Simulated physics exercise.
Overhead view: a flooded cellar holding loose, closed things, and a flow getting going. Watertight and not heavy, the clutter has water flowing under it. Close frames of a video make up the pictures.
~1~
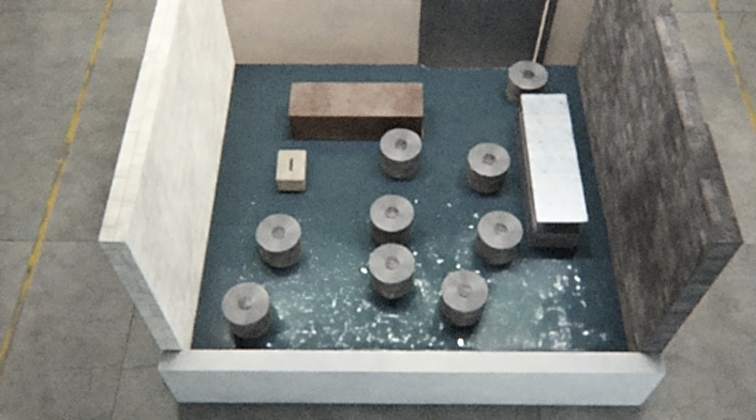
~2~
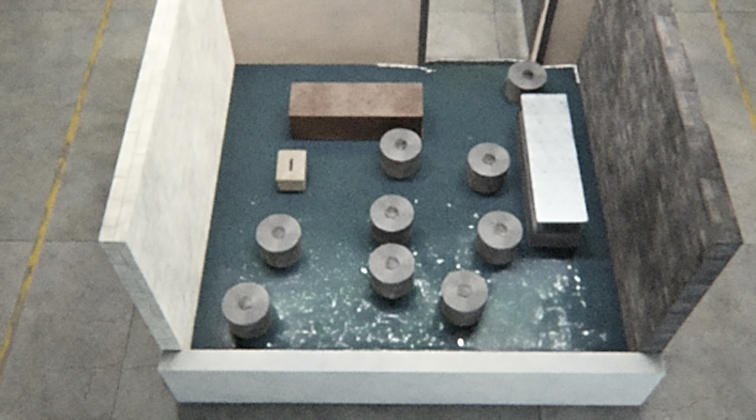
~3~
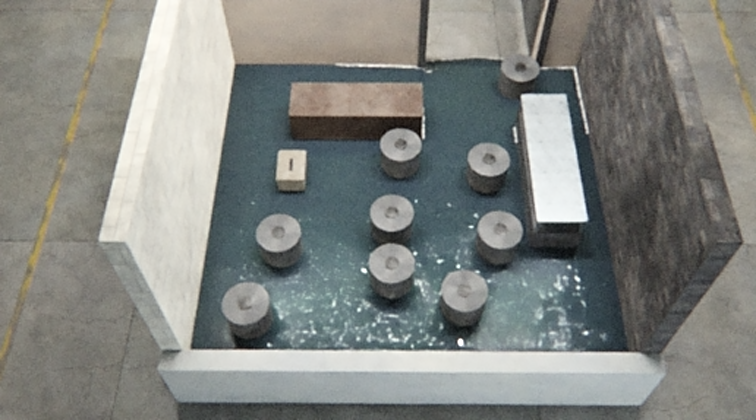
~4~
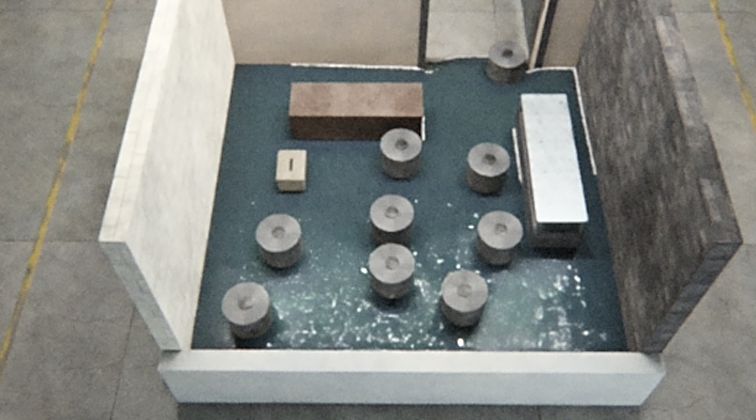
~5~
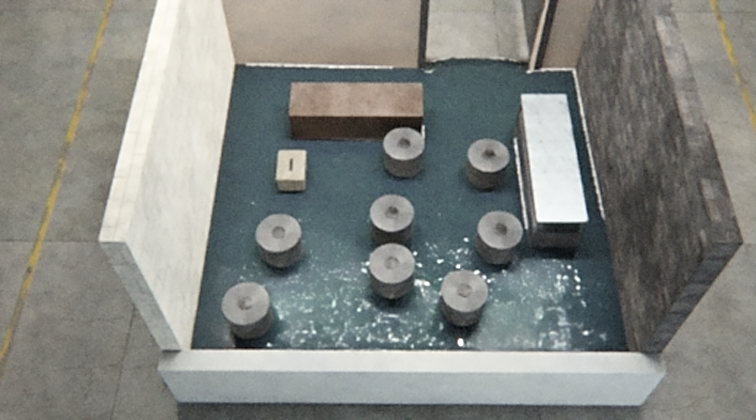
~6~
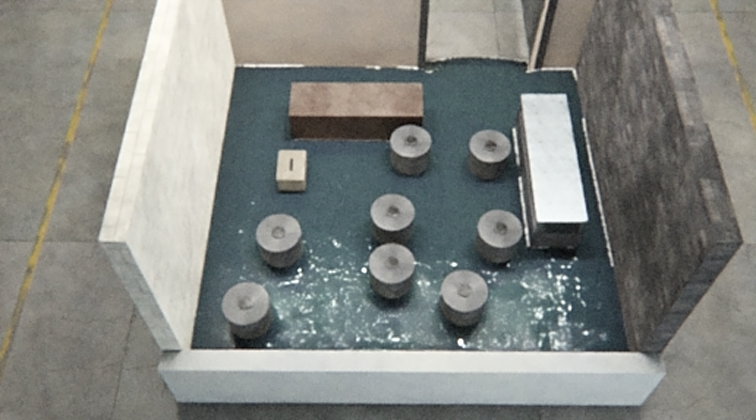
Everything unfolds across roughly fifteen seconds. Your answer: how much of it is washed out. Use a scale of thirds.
On that scale, between one and two thirds.
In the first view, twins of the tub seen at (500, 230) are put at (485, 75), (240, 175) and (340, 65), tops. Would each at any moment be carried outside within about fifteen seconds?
Here's how it goes, in order: Gets out, then does not get out, then gets out.
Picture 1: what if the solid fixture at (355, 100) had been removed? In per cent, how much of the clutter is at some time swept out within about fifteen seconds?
Near 60 in a hundred.
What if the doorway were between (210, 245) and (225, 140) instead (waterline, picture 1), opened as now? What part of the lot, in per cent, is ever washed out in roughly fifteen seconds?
Share reached: 60 %.
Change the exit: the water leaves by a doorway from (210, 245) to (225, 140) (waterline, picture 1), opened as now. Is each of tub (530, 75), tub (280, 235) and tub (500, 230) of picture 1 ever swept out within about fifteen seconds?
In that order: Kept in, carried outside, stays.
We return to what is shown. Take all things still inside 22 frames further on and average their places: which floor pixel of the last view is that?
I'd put it roughly at (391, 191).
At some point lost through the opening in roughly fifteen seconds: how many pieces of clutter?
So, 5 of them.
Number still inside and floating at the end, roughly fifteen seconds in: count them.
The answer is 5.
A moment on, 1 of 10 are out; 9 afloat.
Next, 3 of 10 are out; 7 afloat.
Later, 3 of 10 are out; 7 afloat.
In the end, 5 of 10 are out; 5 afloat.
